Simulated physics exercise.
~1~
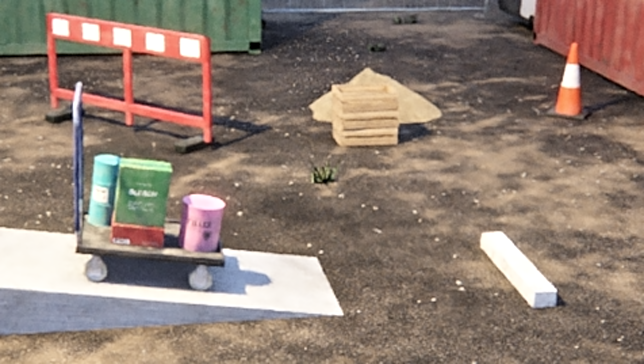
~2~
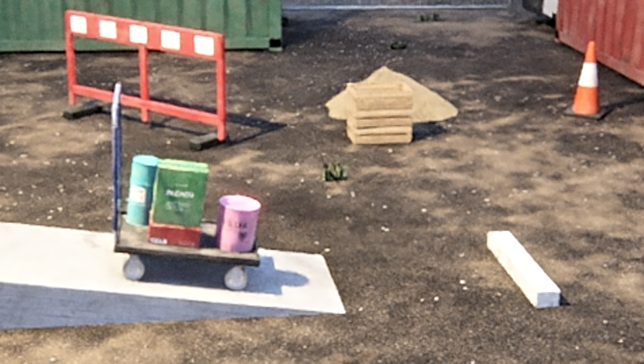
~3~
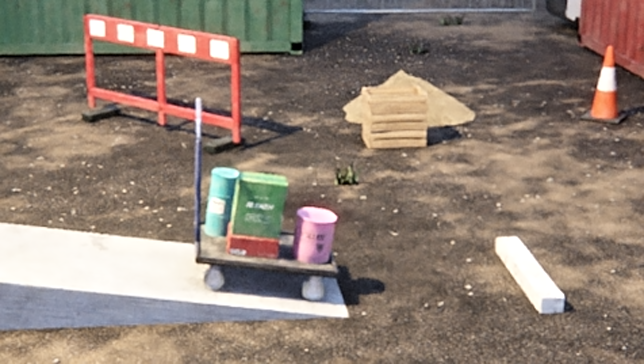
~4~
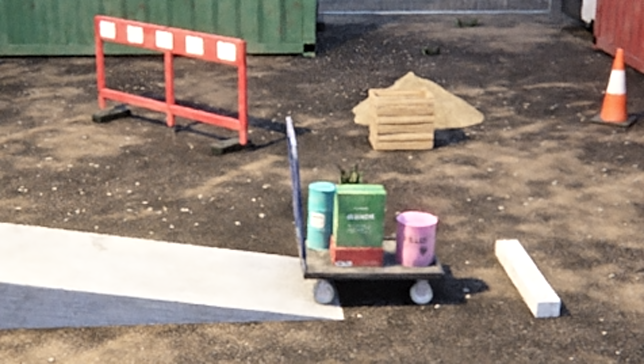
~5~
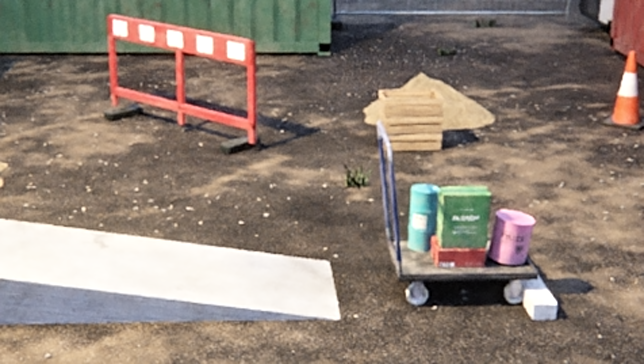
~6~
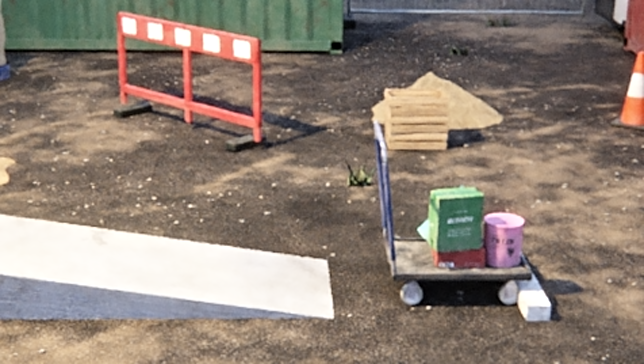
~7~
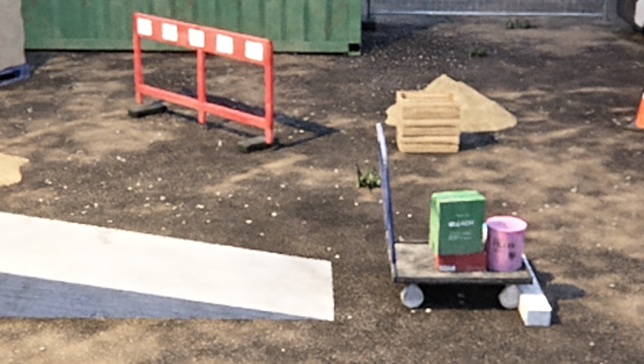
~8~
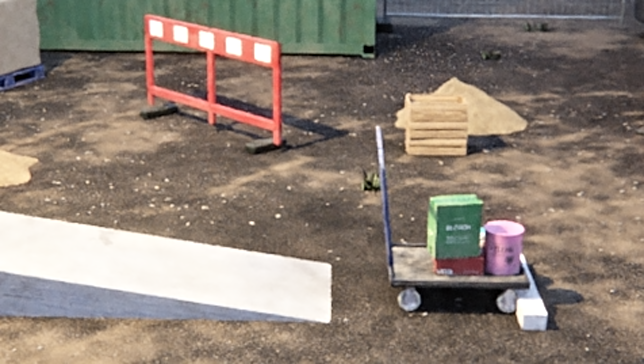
A loaded trolley rolls right off a ramp, hits a kerb, and its turquoise canister topples.
